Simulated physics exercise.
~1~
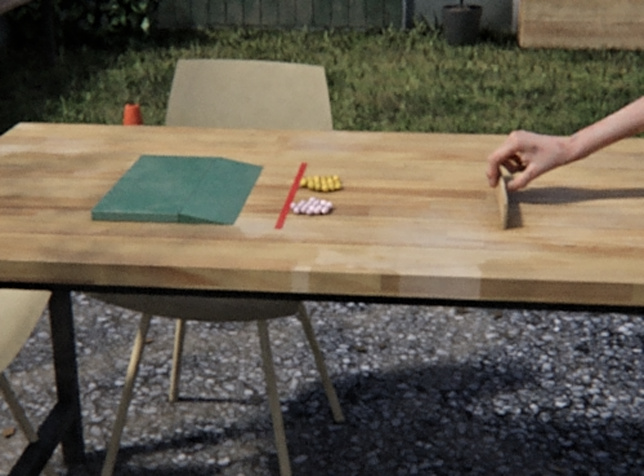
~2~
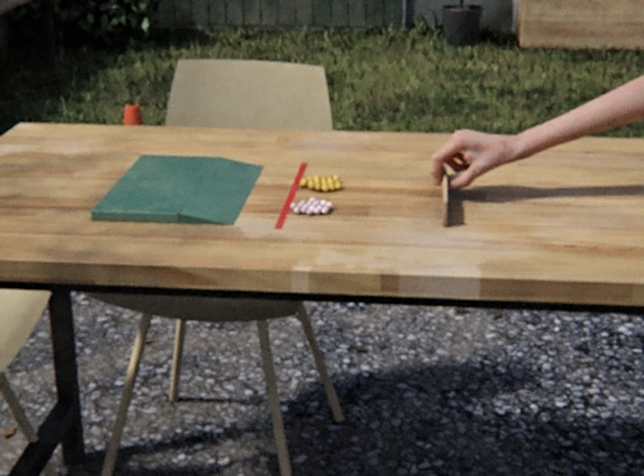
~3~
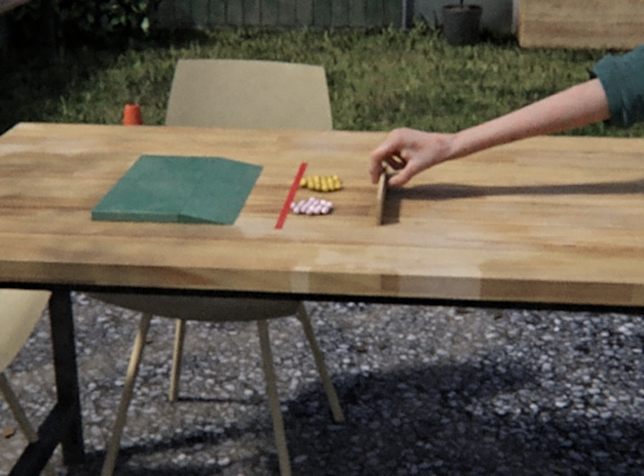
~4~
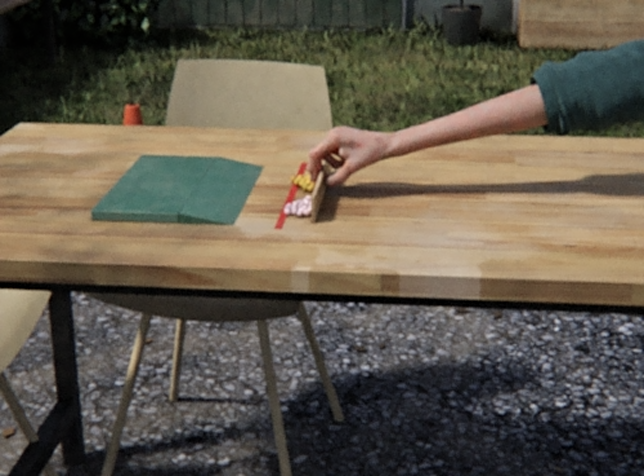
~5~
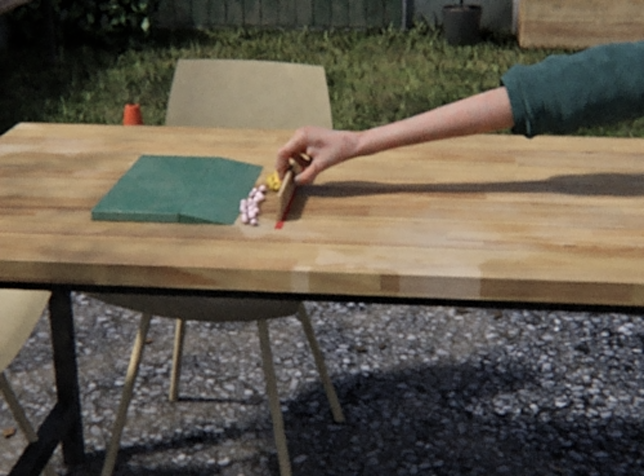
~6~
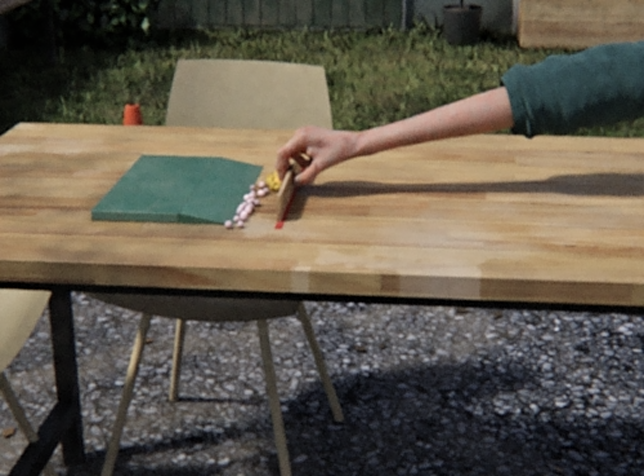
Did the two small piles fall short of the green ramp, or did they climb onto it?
Both piles fell short of it. The yellow pieces at the back and the pinkish-white ones at the front crossed the red line, but none got onto the green ramp.
